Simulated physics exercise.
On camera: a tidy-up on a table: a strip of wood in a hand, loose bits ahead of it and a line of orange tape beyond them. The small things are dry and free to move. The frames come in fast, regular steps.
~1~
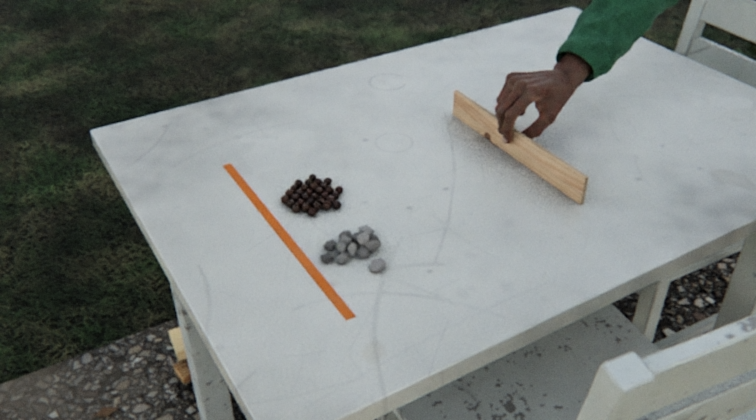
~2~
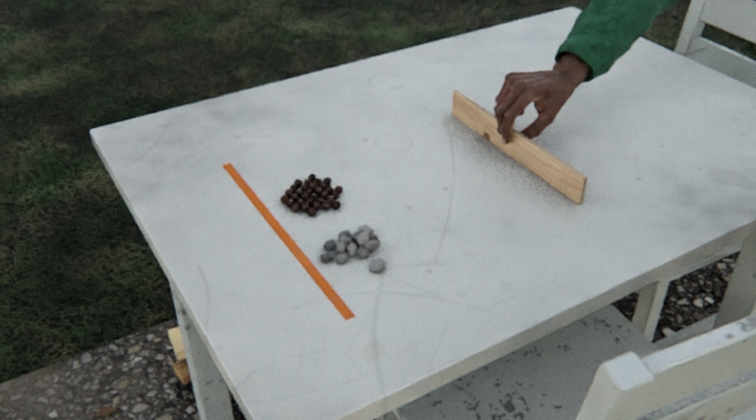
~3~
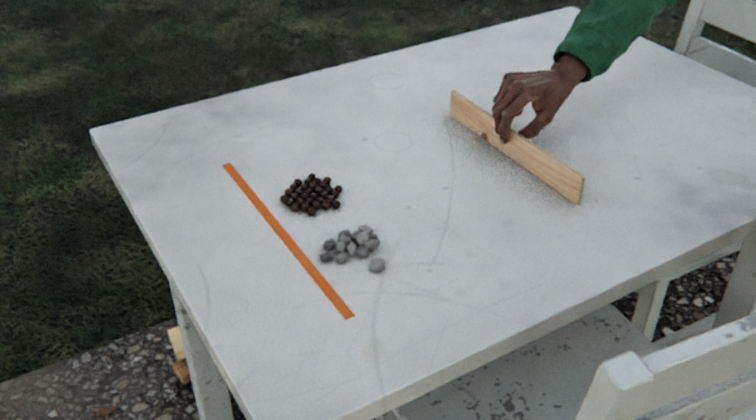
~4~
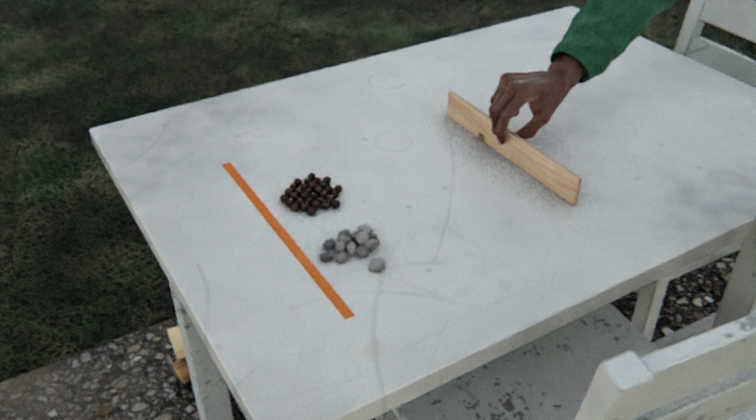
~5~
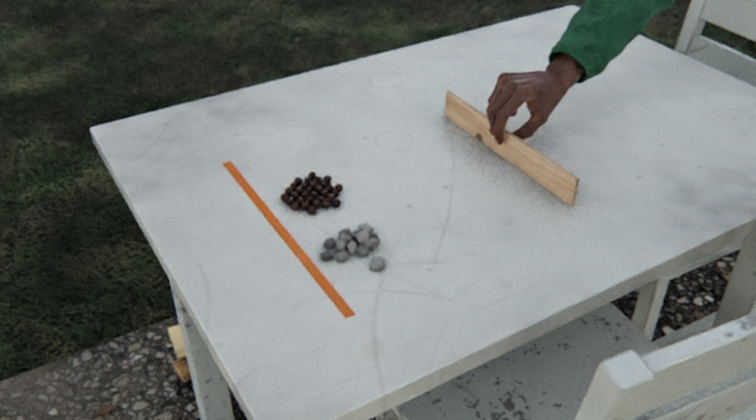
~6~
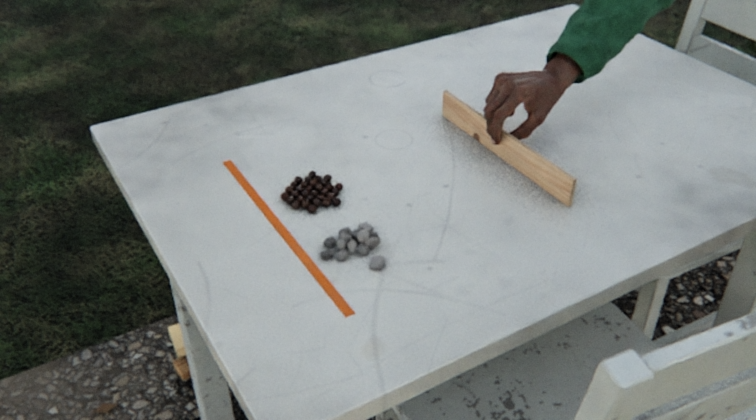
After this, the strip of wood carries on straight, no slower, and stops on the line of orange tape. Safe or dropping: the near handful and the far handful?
The near handful all stops short of the edge and the far handful all stops short of the edge.
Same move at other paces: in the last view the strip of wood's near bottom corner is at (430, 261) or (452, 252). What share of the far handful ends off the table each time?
The first gives 100 %, the second 100 %.
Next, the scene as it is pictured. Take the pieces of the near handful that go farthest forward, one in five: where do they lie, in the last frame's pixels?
Near (276, 271).
Then, 1.92 s past the last view, strip of wood still moving, near (397, 166); near handful all on the table, its front near (327, 255); far handful all on the table, its front near (285, 196).
Then, 3.87 s past the last view, strip of wood stopped at the orange tape; near handful all on the table, its front near (267, 278); far handful all on the table, its front near (243, 229).
Then, 4.15 s past the last view, strip of wood stopped at the orange tape; near handful all on the table, its front near (267, 278); far handful all on the table, its front near (234, 233).
Finally, strip of wood stopped at the orange tape; near handful all on the table, its front near (267, 278); far handful all on the table, its front near (212, 207).
